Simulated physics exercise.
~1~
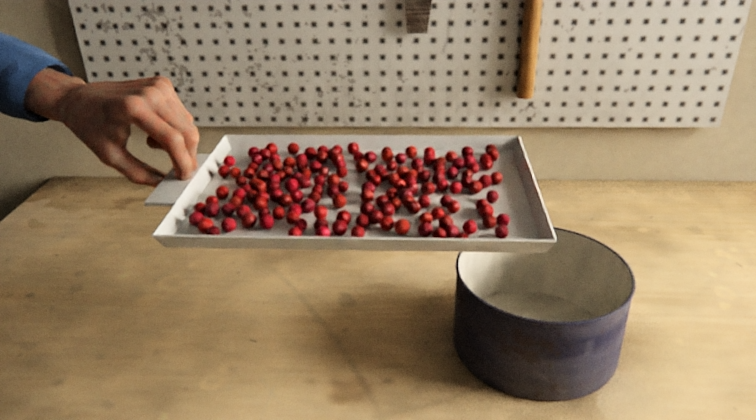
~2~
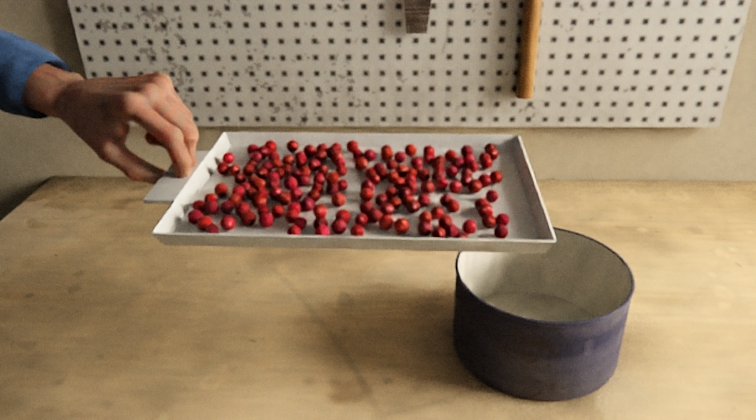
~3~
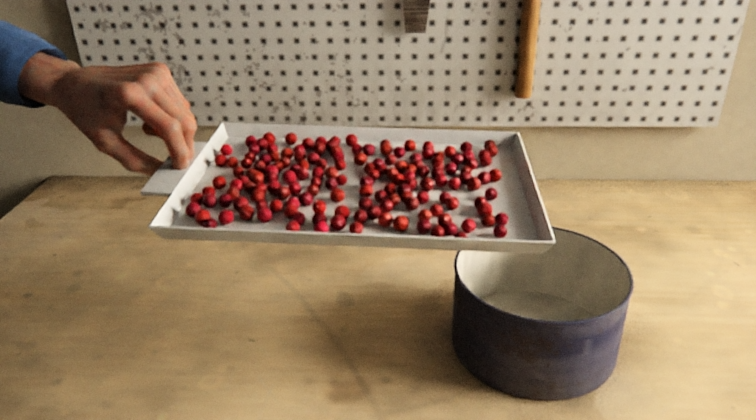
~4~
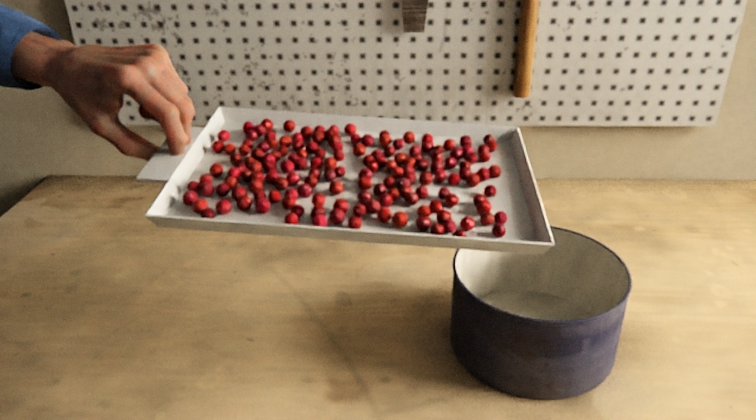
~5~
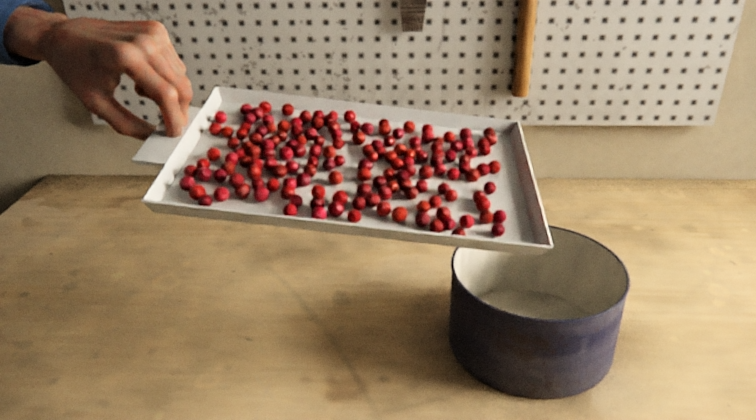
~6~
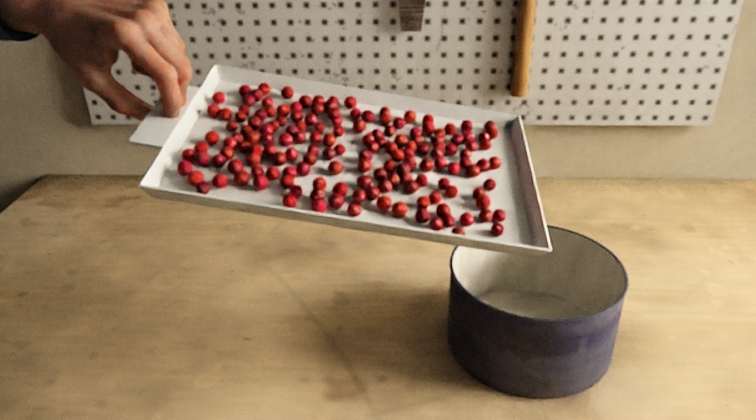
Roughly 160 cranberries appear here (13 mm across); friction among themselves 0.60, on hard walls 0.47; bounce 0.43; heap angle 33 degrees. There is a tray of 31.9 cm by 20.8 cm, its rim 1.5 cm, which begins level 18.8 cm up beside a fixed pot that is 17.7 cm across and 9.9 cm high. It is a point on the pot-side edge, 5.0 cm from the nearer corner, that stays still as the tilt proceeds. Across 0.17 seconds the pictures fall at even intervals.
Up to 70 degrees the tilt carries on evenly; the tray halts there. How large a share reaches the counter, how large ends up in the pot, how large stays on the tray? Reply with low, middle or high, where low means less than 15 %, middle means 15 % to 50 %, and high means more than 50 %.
My answer: Counter - high; pot - low; tray - low.
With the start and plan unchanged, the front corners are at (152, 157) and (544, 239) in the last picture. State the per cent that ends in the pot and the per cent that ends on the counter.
Pot 30, counter 60.
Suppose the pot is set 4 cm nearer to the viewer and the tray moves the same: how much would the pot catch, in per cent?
Roughly 35 per cent.
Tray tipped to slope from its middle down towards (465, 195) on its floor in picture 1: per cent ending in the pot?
I'd estimate about 50 %.
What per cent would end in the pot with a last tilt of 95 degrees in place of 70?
In that case some 5 per cent.
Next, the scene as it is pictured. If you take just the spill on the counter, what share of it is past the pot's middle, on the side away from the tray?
Around 80 in a hundred.
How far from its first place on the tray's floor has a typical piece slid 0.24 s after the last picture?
3 cm.
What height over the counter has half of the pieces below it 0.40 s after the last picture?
About 24 centimetres.
Then, 0.24 s after the last picture, tilt 42 degrees; the tray holds 100 %, the pot 0 %.
Then, 0.40 s after the last picture, tilt 61 degrees; the tray holds 100 %, the pot 0 %.
Then, 0.69 s after the last picture, tilt 70 degrees; the tray holds 15 %, the pot 5 %.
In the end, counter 90 %, pot 5 %, tray 5 %.
